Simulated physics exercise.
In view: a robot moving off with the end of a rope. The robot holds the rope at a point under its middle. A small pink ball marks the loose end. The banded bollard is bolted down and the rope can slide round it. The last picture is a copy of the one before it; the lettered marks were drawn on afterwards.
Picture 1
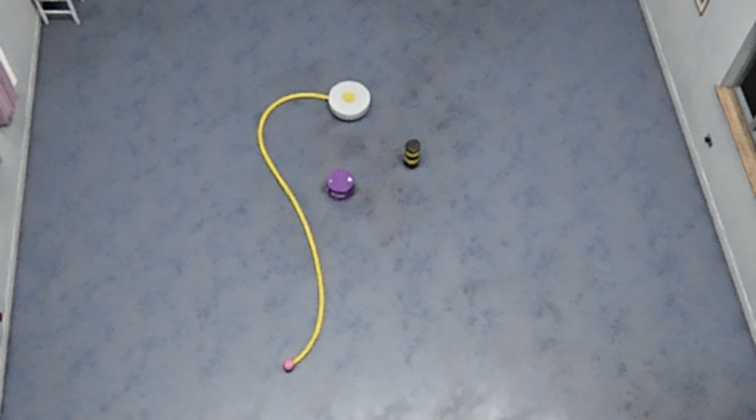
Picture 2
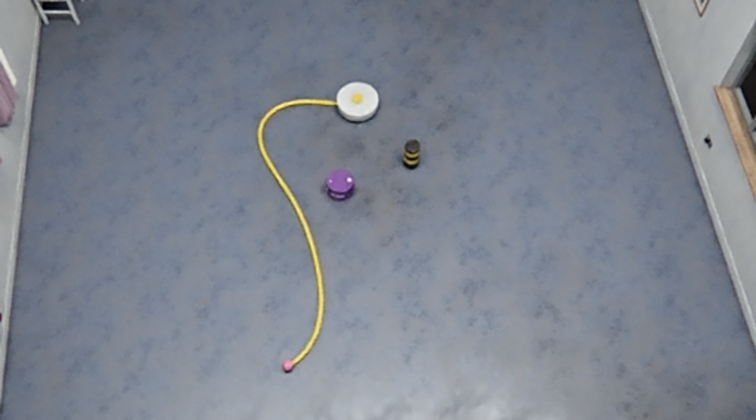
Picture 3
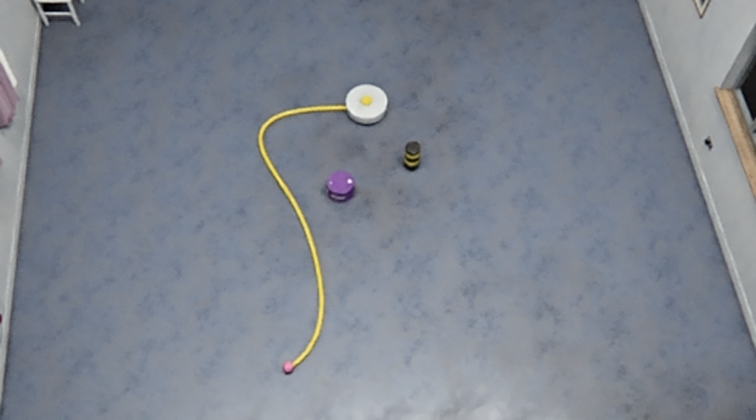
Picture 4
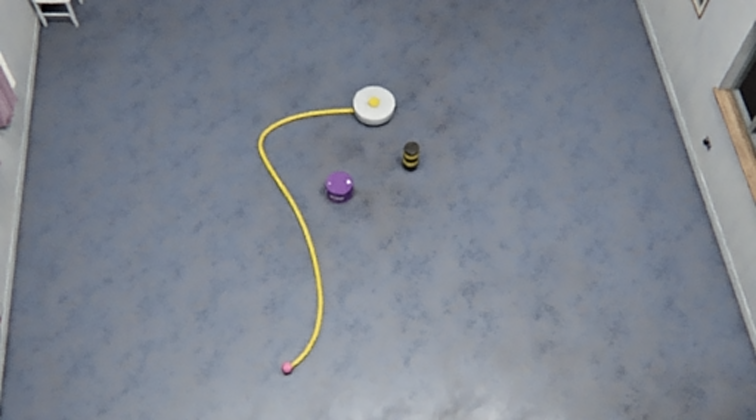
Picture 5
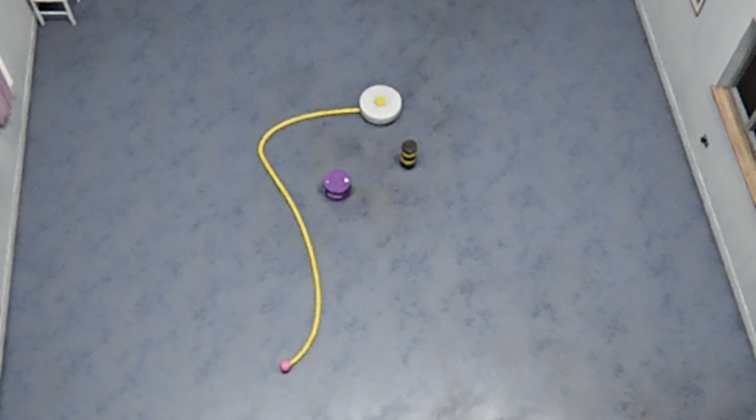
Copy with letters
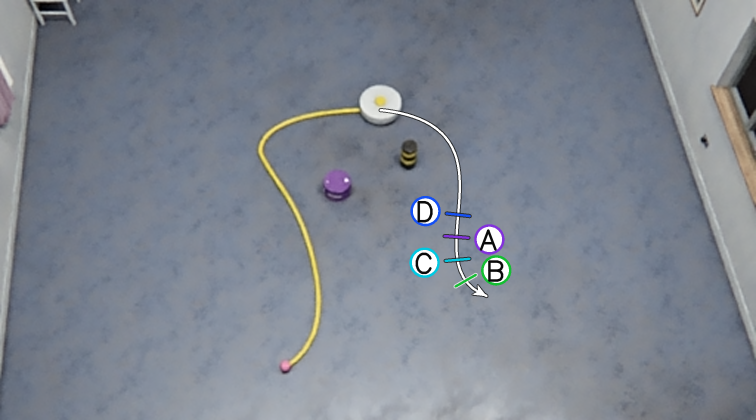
On a blue-gray floor, a round white robot pulled one end of a long yellow rope a short way to the right, while the purple tub, the black-and-yellow bollard and the rope's pink-tipped end barely moved.
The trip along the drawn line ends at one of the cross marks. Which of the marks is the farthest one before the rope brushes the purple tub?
It should halt at D.
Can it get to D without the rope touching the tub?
Yes.
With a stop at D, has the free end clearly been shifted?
By then, no.
On the marked copy, A at (457, 237); B at (466, 281); C at (457, 260); D at (458, 215); the route from (380, 110) via (460, 183) to (487, 296).
Following D. Soon after the start, robot (434, 123), middle of the rope (286, 195), free end (285, 366).
Later, robot (460, 167), middle of the rope (290, 193), free end (285, 366).
In the end, robot (459, 211), middle of the rope (303, 193), free end (285, 366); only the bollard has been touched, if anything.
As for the rest, A brings the rope against the tub; B brings the rope against the tub; C brings the rope against the tub.
